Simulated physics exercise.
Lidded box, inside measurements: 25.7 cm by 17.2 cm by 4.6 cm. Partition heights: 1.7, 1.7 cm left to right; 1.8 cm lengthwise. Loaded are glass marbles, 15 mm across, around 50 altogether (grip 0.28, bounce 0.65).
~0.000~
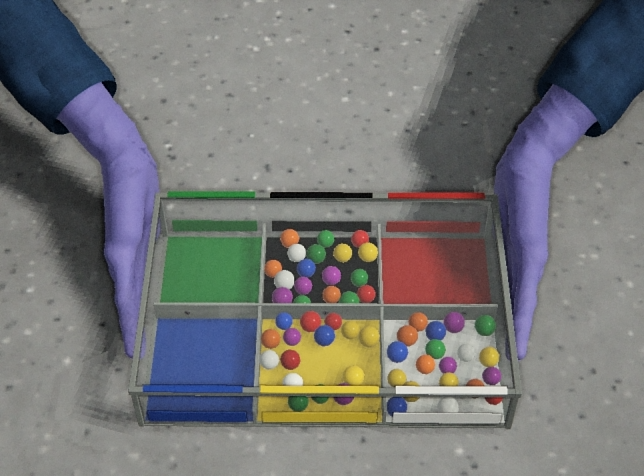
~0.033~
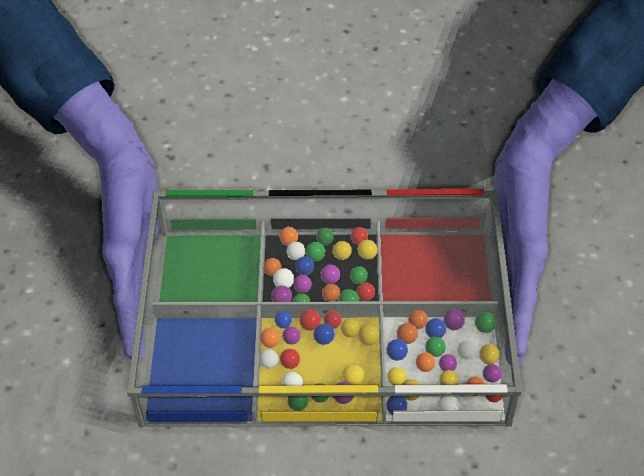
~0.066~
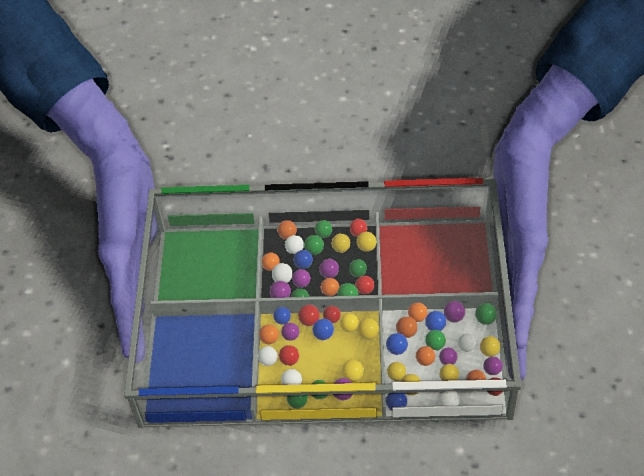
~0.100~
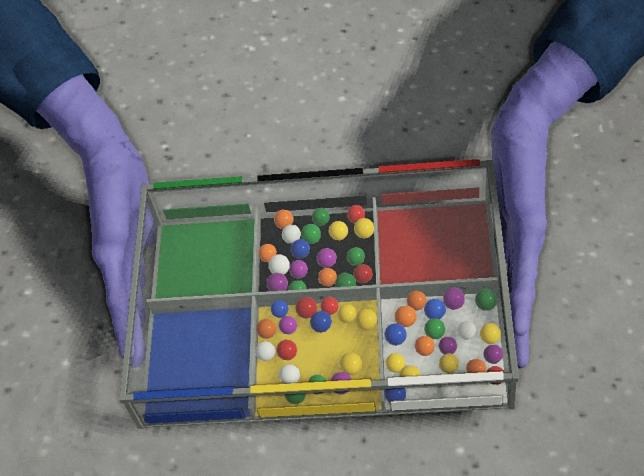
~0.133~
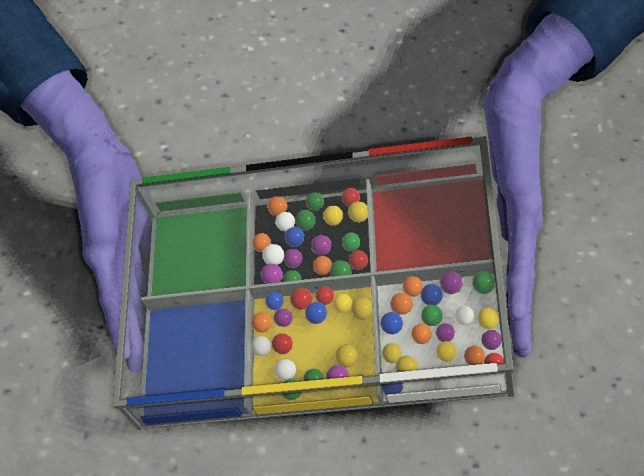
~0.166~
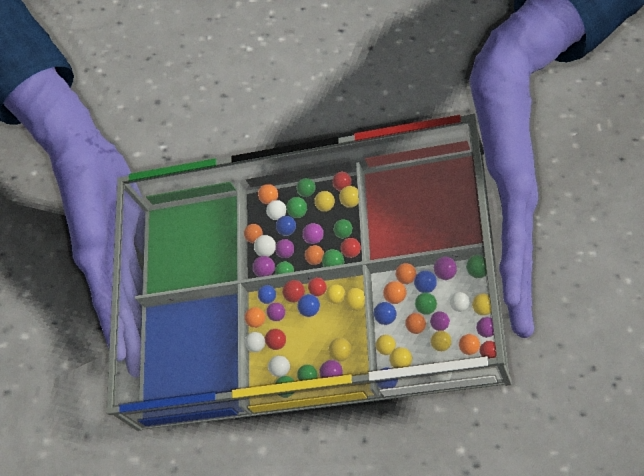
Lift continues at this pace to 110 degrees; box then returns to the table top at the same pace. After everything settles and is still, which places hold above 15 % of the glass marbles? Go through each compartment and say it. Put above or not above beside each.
Red: Not above; blue: Above; green: Not above; yellow: Above; white: Not above; black: Not above.
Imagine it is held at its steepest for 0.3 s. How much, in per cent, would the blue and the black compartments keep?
In per cent: Blue 70; black 0.
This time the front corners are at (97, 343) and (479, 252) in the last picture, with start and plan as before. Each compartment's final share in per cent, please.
Result - red: 0 %; blue: 5 %; green: 80 %; yellow: 0 %; white: 0 %; black: 15 %.
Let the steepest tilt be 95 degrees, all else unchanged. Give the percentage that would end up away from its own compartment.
I'd say close to 85 percent.
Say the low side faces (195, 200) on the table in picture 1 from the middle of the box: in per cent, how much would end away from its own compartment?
About 90 per cent.
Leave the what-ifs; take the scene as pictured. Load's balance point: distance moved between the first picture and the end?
10.0 cm or thereabouts.
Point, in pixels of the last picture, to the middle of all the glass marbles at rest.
In the last view, approximately (219, 374).
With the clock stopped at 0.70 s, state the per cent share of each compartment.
You'd see red at 0, blue at 10, green at 10, yellow at 40, white at 20 and black at 15 per cent.
After 0.70 s, tilt 110 degrees; blue 10 %, green 10 %, yellow 40 %, white 20 %, black 15 %.
After 1.06 s, tilt 48 degrees; blue 70 %, yellow 25 %, white 5 %.
Then, at 1.51 s, tilt 0 degrees; blue 70 %, yellow 25 %, white 5 %.
In the end, at 2.3 s, red 0 %, blue 70 %, green 0 %, yellow 25 %, white 5 %, black 0 %.
